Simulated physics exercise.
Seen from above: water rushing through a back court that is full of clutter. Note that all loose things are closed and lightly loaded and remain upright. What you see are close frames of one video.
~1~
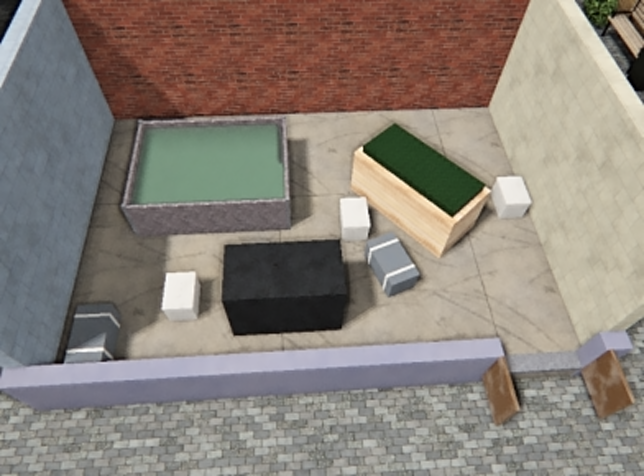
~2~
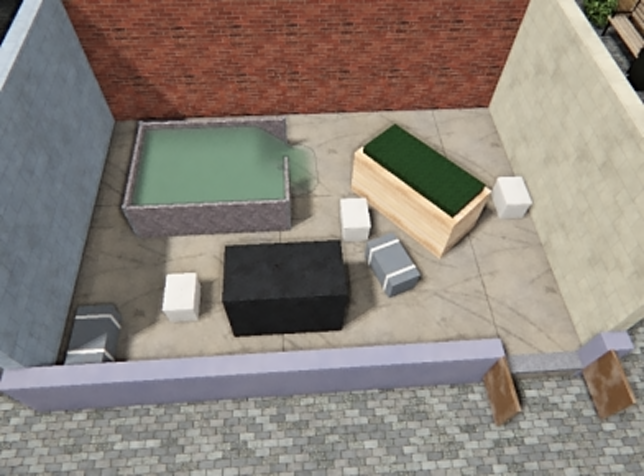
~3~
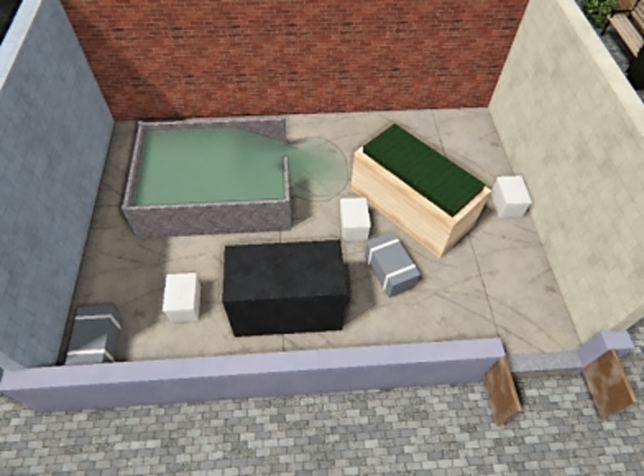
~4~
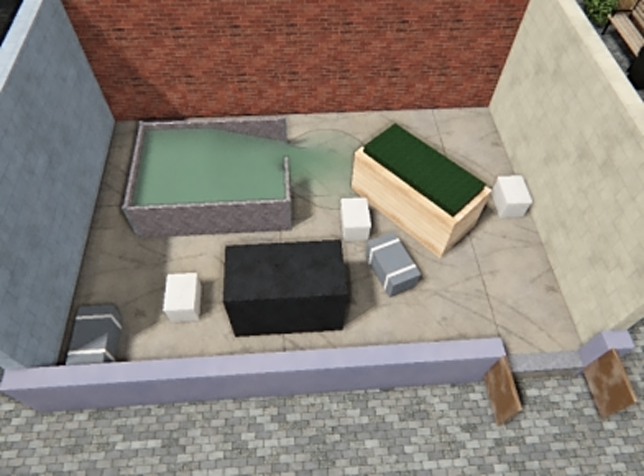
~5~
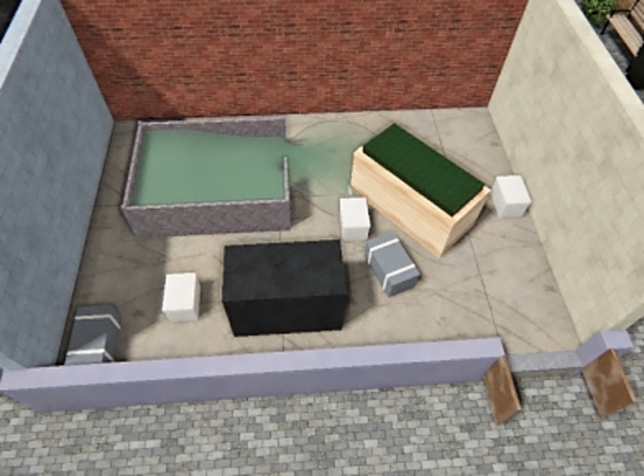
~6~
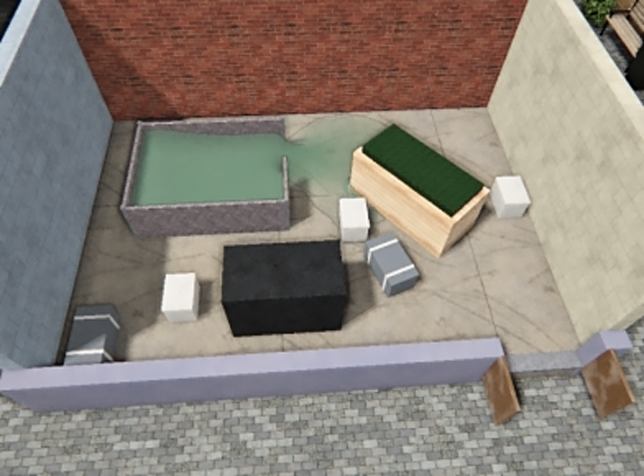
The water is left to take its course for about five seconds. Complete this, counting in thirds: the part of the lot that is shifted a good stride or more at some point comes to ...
It comes to between one and two thirds.
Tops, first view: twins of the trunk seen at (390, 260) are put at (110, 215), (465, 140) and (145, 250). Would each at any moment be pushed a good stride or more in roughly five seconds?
In sequence: Hardly budges; knocked well away; hardly budges.
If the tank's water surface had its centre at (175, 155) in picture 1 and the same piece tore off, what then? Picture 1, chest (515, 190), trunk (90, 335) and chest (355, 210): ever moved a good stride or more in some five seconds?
Object by object, in turn: Travelled a good distance, lingered near its place, travelled a good distance.
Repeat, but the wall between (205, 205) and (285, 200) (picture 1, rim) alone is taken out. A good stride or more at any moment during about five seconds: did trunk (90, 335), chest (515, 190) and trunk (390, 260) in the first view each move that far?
First covers that distance, second stays short of it, third covers that distance.
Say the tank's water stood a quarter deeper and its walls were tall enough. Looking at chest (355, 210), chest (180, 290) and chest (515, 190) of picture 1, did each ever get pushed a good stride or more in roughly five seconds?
As asked: Went the distance, fell short, went the distance.
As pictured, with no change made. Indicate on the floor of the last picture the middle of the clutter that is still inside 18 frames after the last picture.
(312, 308).
A moment on, 0 of 5 are well off their spots; 0 afloat.
Next, 1 of 5 are well off their spots; 0 afloat.
Later, 3 of 5 are well off their spots; 0 afloat.
In the end, 3 of 5 are well off their spots, and 3 have been at some point; 1 afloat.
